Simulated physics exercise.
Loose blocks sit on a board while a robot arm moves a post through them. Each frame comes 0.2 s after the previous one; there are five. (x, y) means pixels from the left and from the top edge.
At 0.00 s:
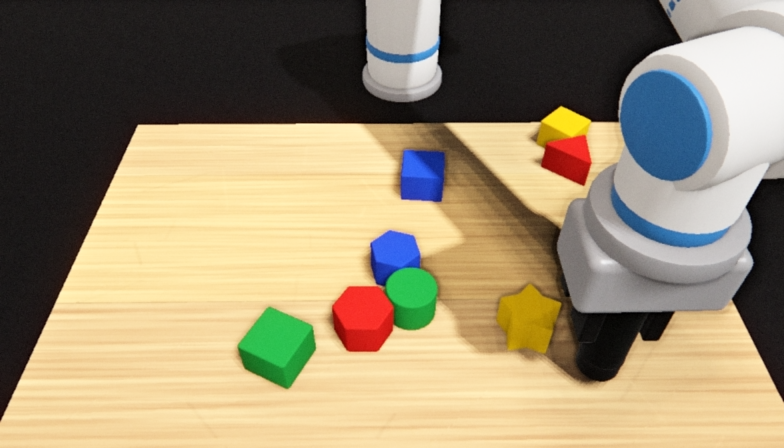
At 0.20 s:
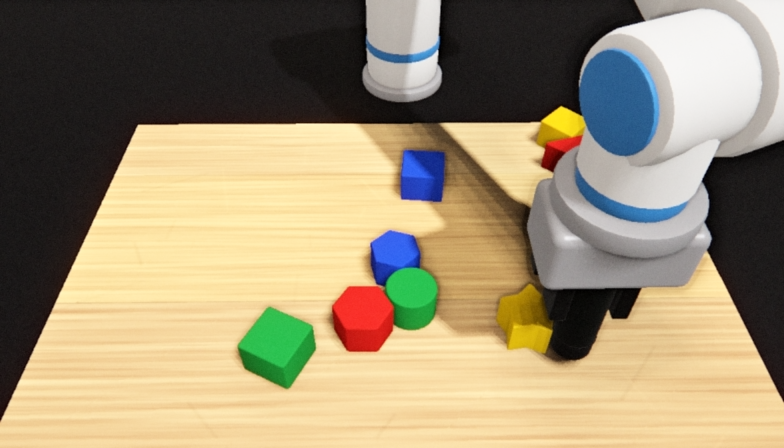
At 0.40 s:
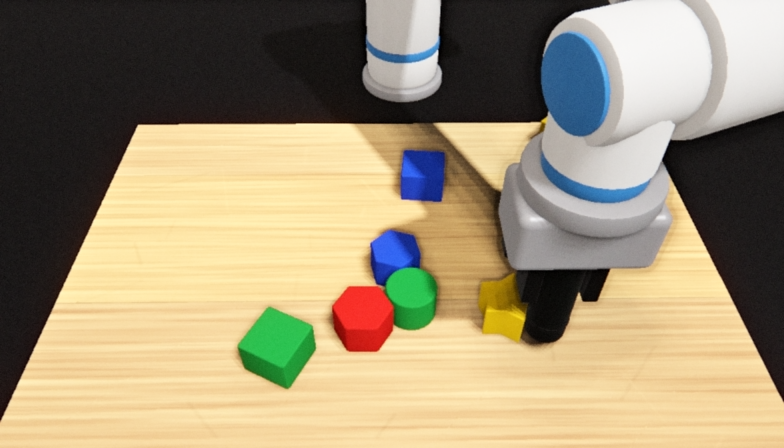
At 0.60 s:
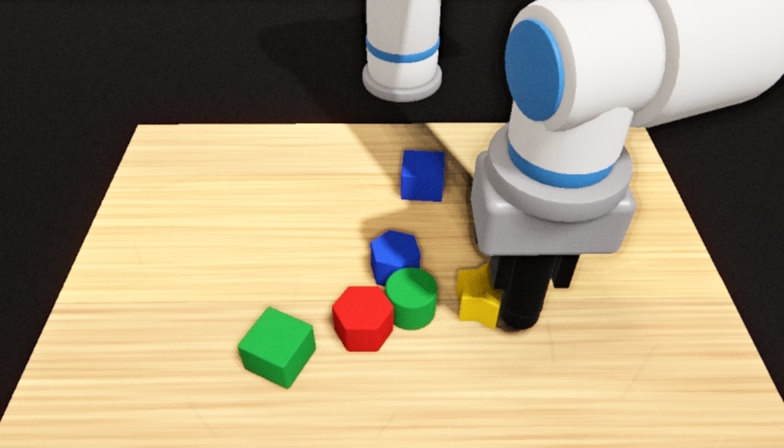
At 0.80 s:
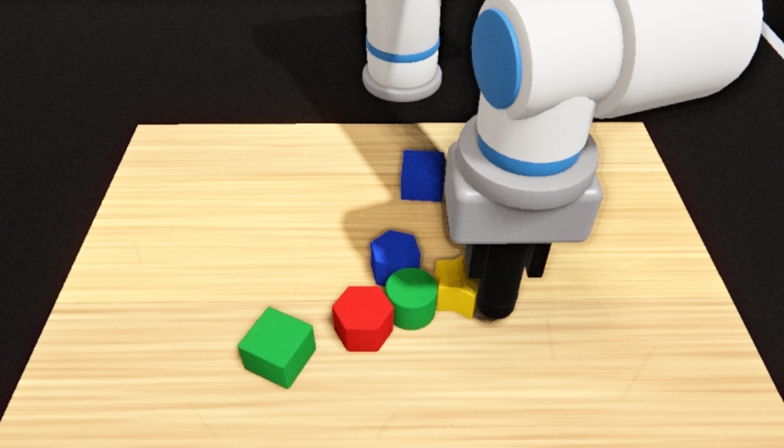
On a light wooden board scattered with colourful blocks, a robot arm moved left and slightly away, its black post pushing the yellow star along until it was right beside the green disc.
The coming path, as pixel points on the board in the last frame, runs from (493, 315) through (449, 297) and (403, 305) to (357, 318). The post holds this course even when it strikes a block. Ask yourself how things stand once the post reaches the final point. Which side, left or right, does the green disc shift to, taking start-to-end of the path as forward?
My prediction: Rightwards.
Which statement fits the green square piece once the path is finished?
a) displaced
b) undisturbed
Letter a.
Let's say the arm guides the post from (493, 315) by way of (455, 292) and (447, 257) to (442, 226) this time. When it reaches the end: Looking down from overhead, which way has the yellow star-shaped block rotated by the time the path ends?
Answer: Against the clock.
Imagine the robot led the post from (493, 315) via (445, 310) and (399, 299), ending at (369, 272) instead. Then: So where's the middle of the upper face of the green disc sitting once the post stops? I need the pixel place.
It is at (329, 265).
What follows on the original path. One third of the way, post (449, 286); red six-sided block (348, 313); blue six-sided block (380, 240); green disc (387, 281); yellow star-shaped block (423, 250), turned 15° clockwise.
Two thirds of the way, post (402, 294); green square piece (266, 341), turned 20° clockwise; red six-sided block (330, 321), turned 40° anticlockwise; blue six-sided block (365, 230); green disc (357, 282); yellow star-shaped block (407, 248), turned 50° clockwise.
At the end, post (356, 307); green square piece (263, 345), turned 30° clockwise; red six-sided block (322, 328), turned 55° anticlockwise; blue six-sided block (365, 230); green disc (317, 276); yellow star-shaped block (407, 248), turned 50° clockwise.
